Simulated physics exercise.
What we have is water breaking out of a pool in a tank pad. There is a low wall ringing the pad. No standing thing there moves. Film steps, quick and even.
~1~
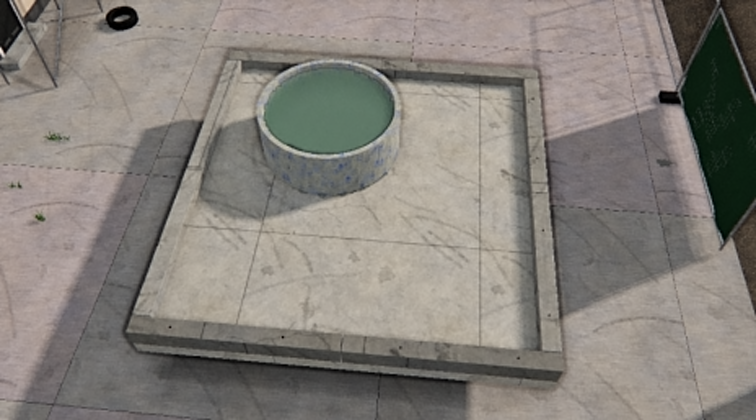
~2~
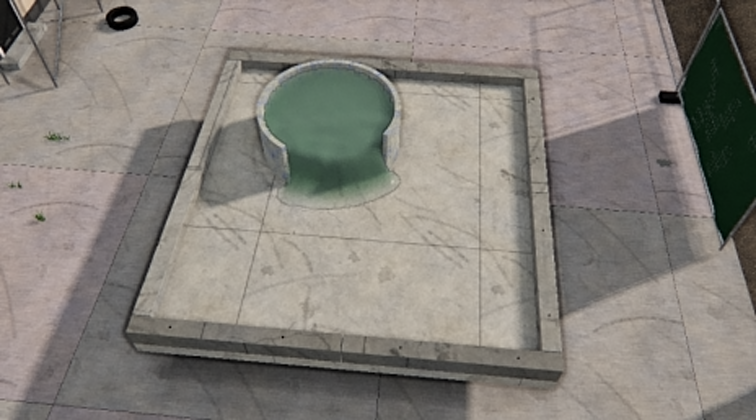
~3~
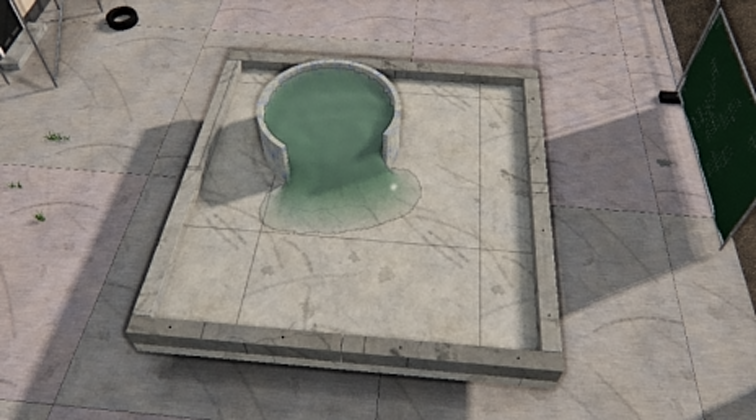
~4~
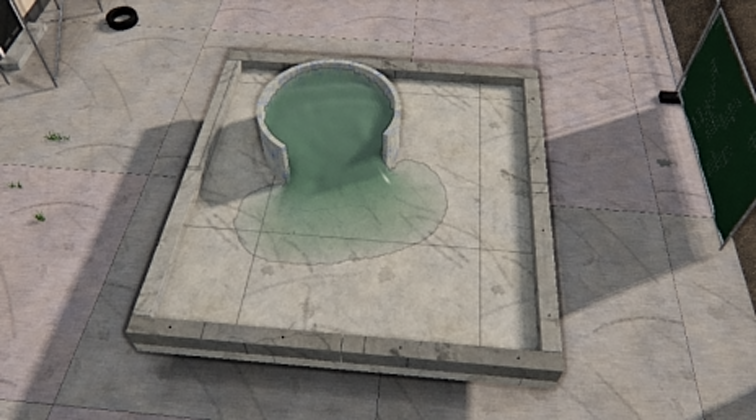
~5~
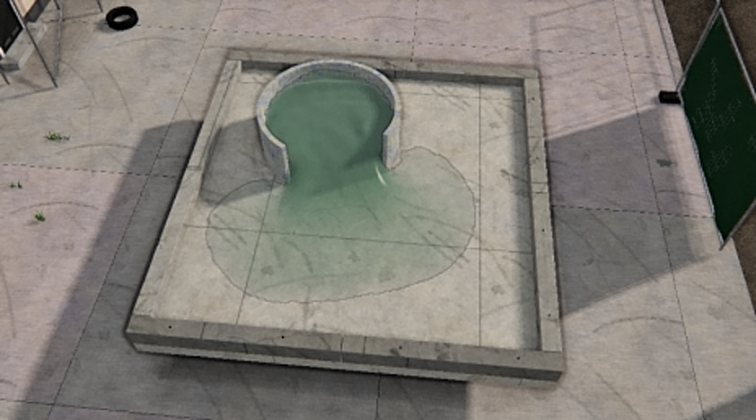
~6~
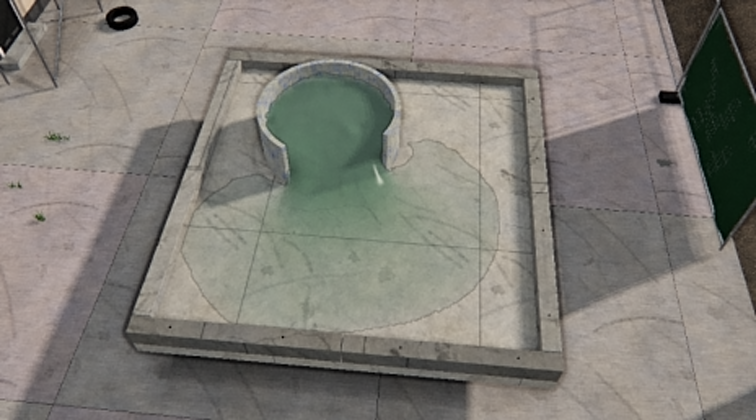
At the start, a round pool of green water sits whole and still on a pale pad ringed by a low wall. Its near side opens and water pours out, spreading toward the viewer in a widening, thinning sheet that covers much of the pad by the end.
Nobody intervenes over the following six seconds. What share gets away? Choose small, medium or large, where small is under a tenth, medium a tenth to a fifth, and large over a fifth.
Medium.
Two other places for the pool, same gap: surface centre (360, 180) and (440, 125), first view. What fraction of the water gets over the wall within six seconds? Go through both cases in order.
About 28 and 24 per cent.
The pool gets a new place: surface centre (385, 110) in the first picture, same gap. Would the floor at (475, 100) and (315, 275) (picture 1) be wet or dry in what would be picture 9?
Well, the first one's still bare, and the other one's drenched.
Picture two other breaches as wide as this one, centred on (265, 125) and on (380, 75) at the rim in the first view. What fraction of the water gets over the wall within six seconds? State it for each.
Some 28 in a hundred first, then some 30 in a hundred.
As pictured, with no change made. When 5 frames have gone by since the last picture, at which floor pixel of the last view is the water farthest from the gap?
Near (538, 357).
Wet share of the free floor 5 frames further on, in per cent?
Close to 60 %.
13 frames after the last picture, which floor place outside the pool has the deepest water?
About (538, 357).
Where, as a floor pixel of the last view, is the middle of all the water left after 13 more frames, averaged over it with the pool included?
It is near (354, 237).
A moment on, water covers 50 % of the floor; the low wall has let 0 % over.
Next, water covers 50 % of the floor; the low wall has let 1 % over.
Then, water covers 55 % of the floor; the low wall has let 11 % over.
Later, water covers 65 % of the floor; the low wall has let 16 % over.
In the end, water covers 80 % of the floor; the low wall has let 16 % over.
